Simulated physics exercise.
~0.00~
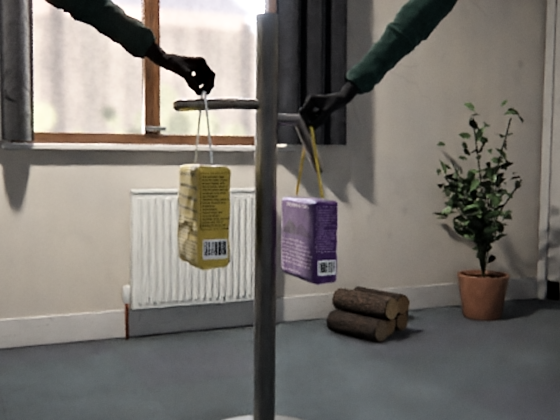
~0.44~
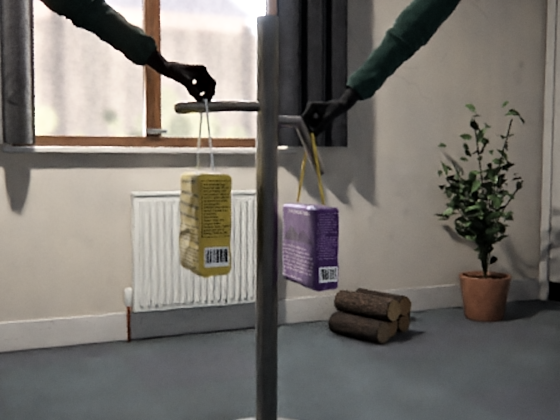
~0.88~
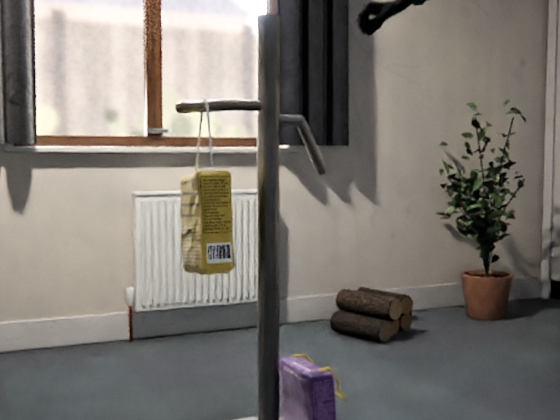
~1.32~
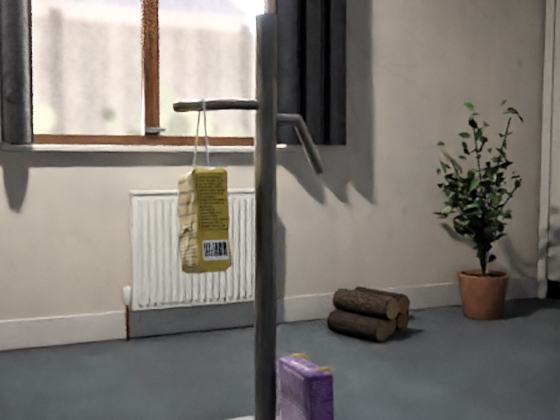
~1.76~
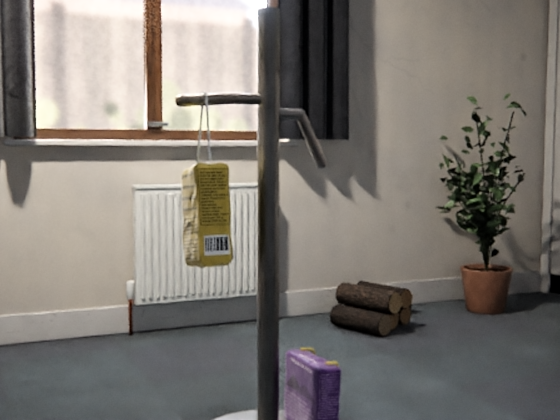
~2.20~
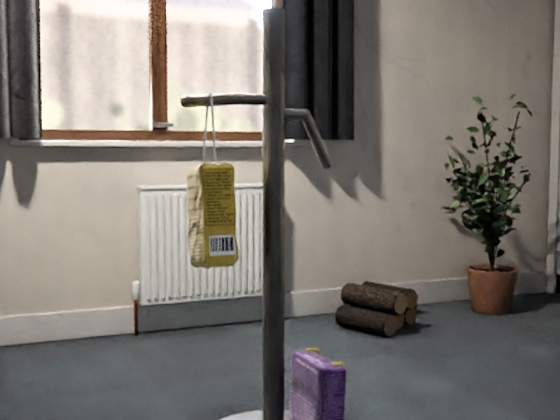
The clip opens on two dark hands in green sleeves holding a yellow sack and a purple bag by their loops at the pegs of a coat stand, with a window, radiator, logs and potted plant behind. Both items dip slightly while the hands are still on them. The hands then come away, the right one drawing back toward the top. The yellow sack stays on the left peg, but the purple bag drops from the downward-bent right peg to the floor. At the end, the yellow sack hangs slightly tilted while the purple bag stands upright below.
